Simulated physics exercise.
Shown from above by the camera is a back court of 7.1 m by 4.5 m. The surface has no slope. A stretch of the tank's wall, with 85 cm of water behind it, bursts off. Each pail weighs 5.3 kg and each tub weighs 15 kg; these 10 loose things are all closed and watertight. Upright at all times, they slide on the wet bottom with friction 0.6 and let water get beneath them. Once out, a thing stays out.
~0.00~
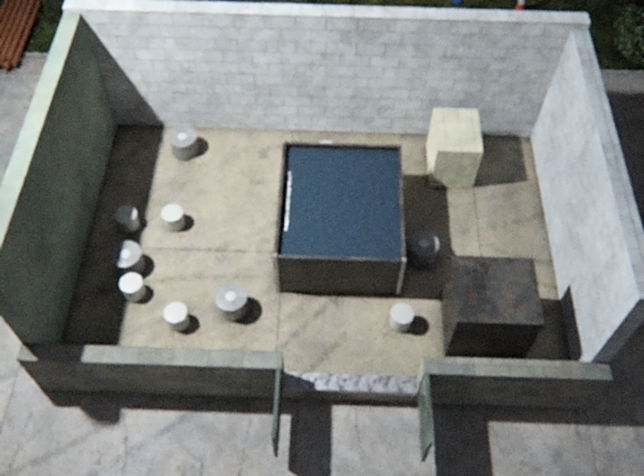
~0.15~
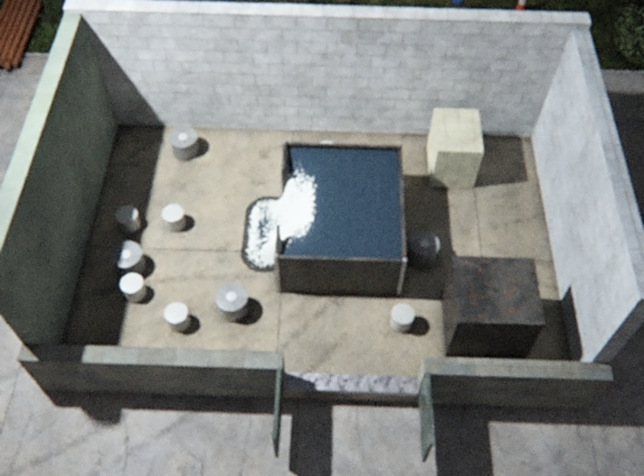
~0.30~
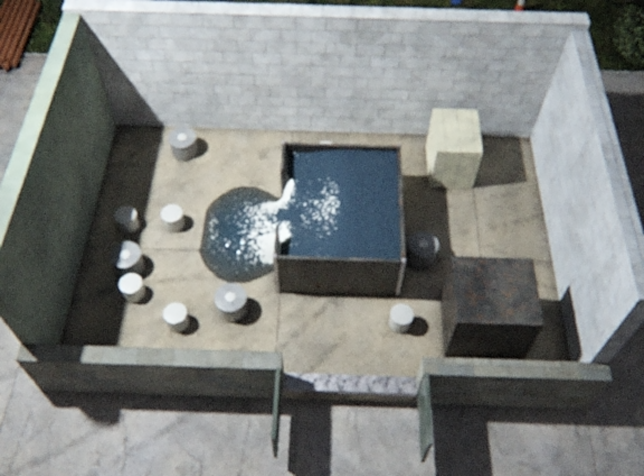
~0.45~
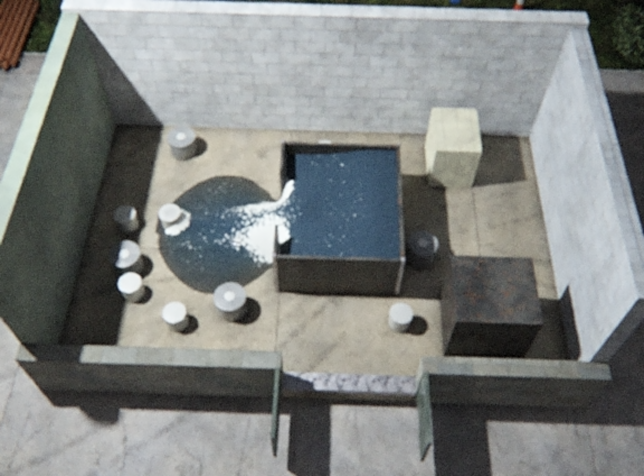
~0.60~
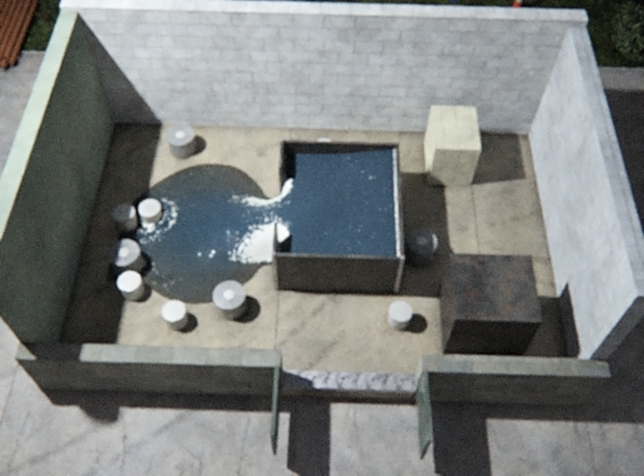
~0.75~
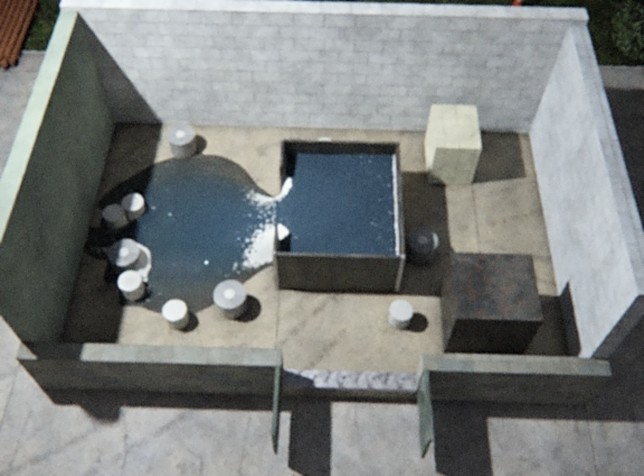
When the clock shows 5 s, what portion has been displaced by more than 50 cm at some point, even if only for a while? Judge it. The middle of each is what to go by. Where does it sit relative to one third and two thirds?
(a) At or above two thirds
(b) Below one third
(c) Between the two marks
Option a: At or above two thirds.
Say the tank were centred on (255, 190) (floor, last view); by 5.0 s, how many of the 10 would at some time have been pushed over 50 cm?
7.
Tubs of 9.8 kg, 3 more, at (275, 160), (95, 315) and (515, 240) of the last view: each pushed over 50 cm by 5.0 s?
Result, one by one: Exceeded, exceeded and not exceeded.
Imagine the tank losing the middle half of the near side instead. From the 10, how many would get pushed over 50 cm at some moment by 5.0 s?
Then 1 of them would.
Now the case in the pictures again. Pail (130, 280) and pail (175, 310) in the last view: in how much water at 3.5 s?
About 10 and 5 cm.
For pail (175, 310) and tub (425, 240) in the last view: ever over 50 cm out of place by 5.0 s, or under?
In the order asked, they come out beyond the limit and within the limit.
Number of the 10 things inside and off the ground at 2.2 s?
Just then, the number is 5.
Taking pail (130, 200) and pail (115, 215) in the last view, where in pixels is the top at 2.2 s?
About (116, 113) for the first and (98, 184) for the second.
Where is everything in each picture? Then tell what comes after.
In the first picture, a pail at (172, 213) rests on the ground; a pail at (126, 214), on the bottom; 3.4 m2 under water; 0 of 10 have shifted.
In the second picture, a pail at (173, 213), on the bottom; a pail at (126, 214), on the bottom; water covers 4.1 m2; 0 of 10 have shifted.
In the third picture, a pail at (172, 213) rests on the ground; a pail at (125, 215) rests on the ground; water covers 5.2 m2; 0 of 10 have shifted.
In the fourth picture, a pail at (170, 213) rests on the ground; a pail at (124, 214), on the bottom; water covers 6.5 m2; 0 of 10 have shifted.
In the fifth picture, a pail at (149, 208), on the bottom, 32 cm from its start; a pail at (124, 212) rests on the ground; water covers 7.9 m2; 1 of 10 have shifted.
In the sixth picture, a pail at (132, 202), on the bottom, 62 cm from its start; a pail at (113, 213), on the bottom, 16 cm from its start; water covers 9.4 m2; 2 of 10 have shifted.
After 1.1 s 3 of 10 are over 50 cm from their spots; 2 afloat.
After 2.2 s 4 of 10 are over 50 cm from their spots; 5 afloat.
After 3.5 s 7 of 10 are over 50 cm from their spots; 5 afloat.
After 5.0 s 7 of 10 are over 50 cm from their spots, and 7 have been at some point; 4 afloat.
